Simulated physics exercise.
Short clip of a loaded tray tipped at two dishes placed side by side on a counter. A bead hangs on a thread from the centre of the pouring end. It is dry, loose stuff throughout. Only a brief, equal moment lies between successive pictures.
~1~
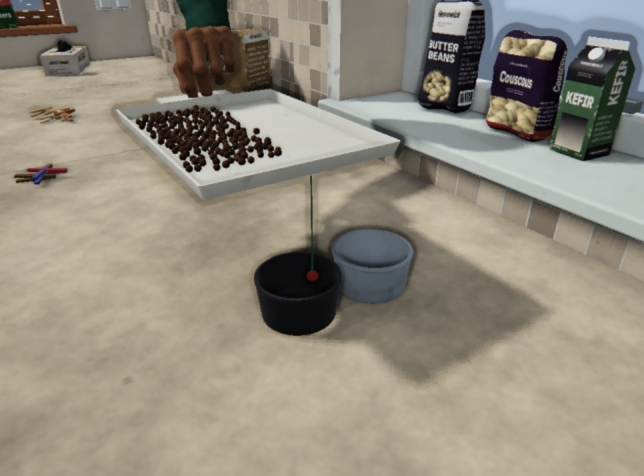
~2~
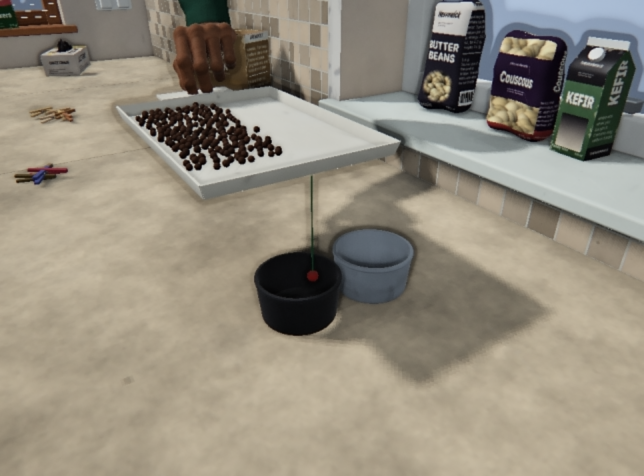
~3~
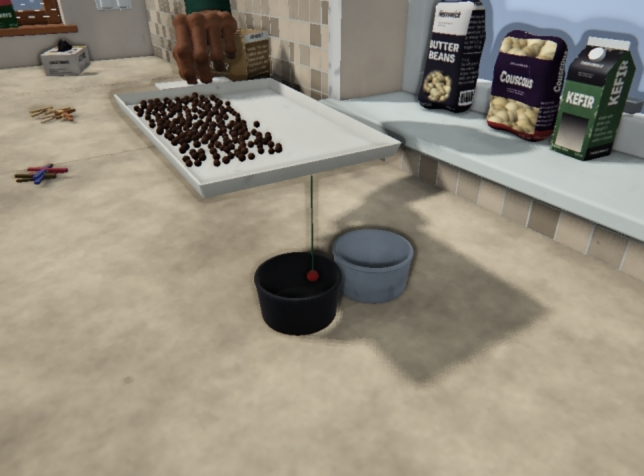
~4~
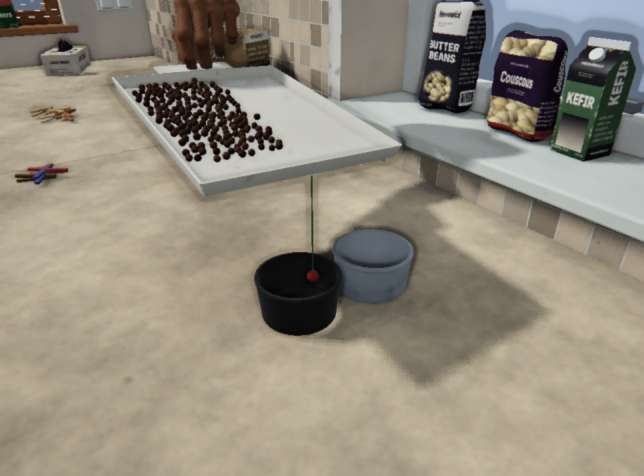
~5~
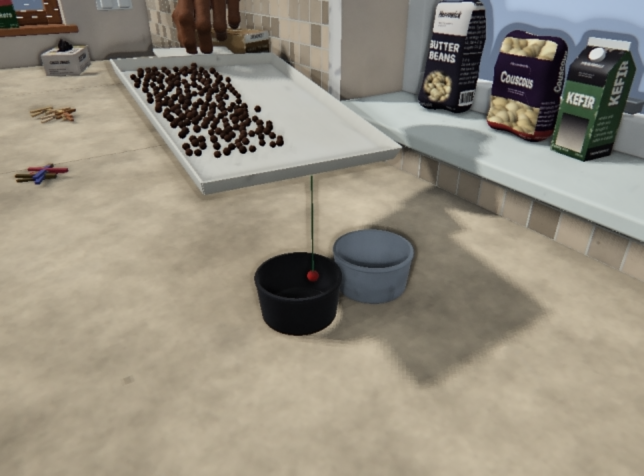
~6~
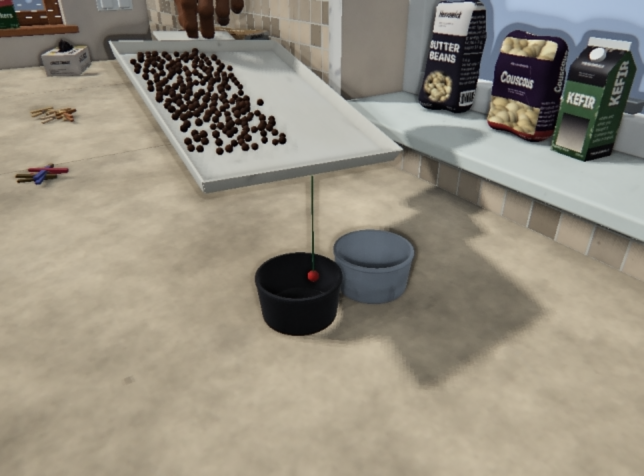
On a kitchen counter, a hand raises the far end of a berry-loaded tray.
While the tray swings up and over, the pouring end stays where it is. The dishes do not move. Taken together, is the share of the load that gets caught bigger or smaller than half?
Smaller.
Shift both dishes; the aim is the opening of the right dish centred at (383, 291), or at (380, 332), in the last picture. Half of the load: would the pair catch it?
Past half, then shy of half.
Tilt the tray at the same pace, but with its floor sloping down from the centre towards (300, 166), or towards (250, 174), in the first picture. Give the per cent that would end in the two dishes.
First case about 0 percent; second case about 0 percent.
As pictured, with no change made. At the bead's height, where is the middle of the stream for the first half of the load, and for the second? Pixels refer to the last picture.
Near (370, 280) to start, and near (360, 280) afterwards.
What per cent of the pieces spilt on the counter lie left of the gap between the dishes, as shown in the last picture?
That would be roughly 20 per cent.
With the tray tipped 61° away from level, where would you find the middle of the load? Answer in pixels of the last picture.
Somewhere about (337, 166).
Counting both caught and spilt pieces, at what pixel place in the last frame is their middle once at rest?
About pixel (396, 339).
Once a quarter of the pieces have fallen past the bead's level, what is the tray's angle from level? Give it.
I'd say it is tilted about 65°.
Just after the last frame, tray tipped steeply; the larger part on the tray; about a tenth outside both; about a tenth in the air.
A moment on, tray tipped right over; roughly a third on the tray; just a few in the right dish; roughly a third outside both; roughly a quarter in the air.
Further on, tray tipped past a quarter turn; about a tenth in the right dish; almost all outside both.
When it is over, tray tipped past a quarter turn; not one in the left dish; about a tenth in the right dish; almost all outside both.
